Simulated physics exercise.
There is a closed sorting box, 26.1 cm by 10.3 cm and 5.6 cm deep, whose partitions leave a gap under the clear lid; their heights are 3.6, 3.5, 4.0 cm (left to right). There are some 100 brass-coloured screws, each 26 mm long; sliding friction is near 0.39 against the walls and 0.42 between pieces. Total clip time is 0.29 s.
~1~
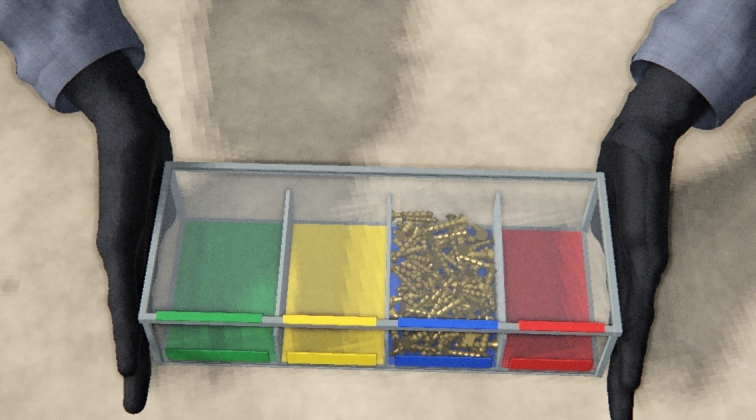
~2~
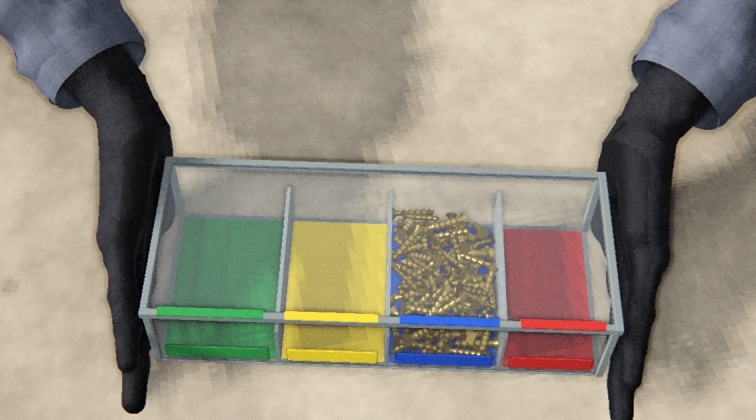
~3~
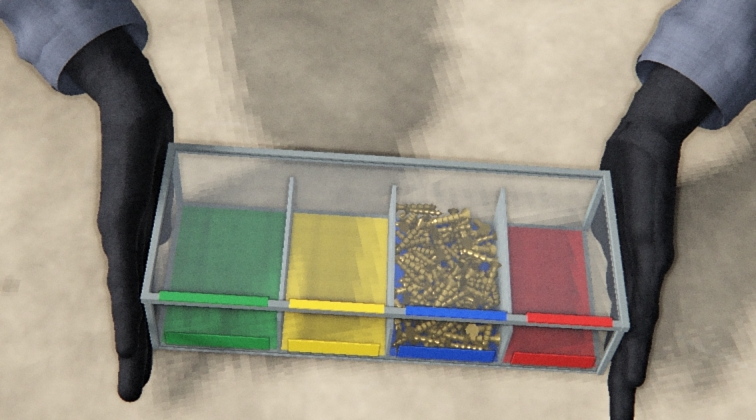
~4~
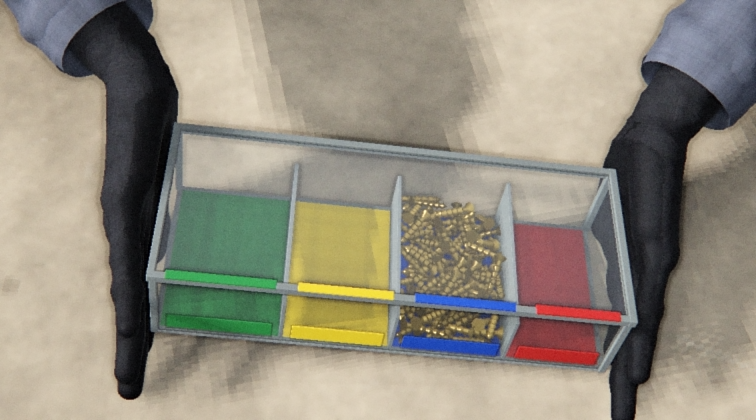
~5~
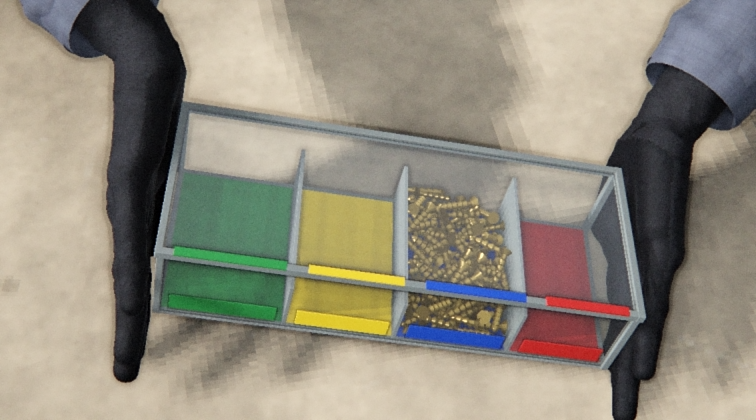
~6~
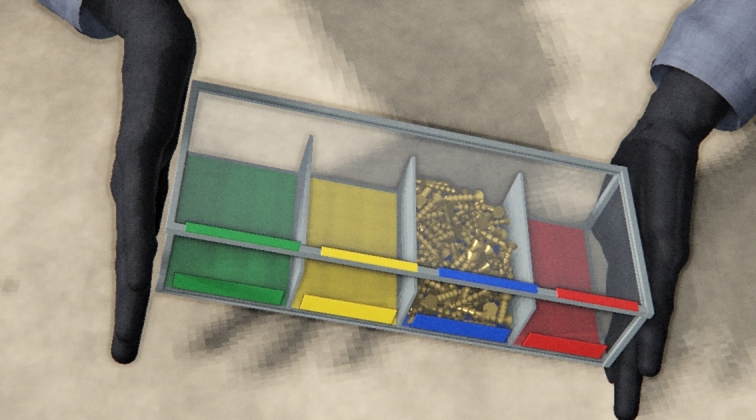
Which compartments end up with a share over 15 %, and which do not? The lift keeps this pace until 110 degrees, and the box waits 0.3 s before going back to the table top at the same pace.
My prediction: Red: Clears the bar; blue: Clears the bar; green: Does not clear the bar; yellow: Does not clear the bar.
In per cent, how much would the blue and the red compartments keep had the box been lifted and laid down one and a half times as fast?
Final per cent - blue: 75, red: 25.
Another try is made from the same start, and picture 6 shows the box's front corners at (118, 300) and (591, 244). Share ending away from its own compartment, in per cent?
Estimate: Around 50 %.
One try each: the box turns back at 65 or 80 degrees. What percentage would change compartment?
I'd expect close to 0 and then close to 5 per cent.
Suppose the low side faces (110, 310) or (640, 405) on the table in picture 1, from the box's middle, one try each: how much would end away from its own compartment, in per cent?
Approximately 55 percent, then 20 percent.
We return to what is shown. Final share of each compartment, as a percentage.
Per cent by colour - red 30, blue 70, green 0, yellow 0.
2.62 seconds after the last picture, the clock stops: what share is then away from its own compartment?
Share: Approx. 30 %.
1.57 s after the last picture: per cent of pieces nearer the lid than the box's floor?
Something like 60 percent of the pieces.
Then, 1.57 s after the last picture, tilt 110 degrees; red 25 %, blue 75 %.
Then, 2.62 s after the last picture, tilt 55 degrees; red 30 %, blue 70 %.
Then, 3.65 s after the last picture, tilt 0 degrees; red 30 %, blue 70 %.
In the end, red 30 %, blue 70 %, green 0 %, yellow 0 %.
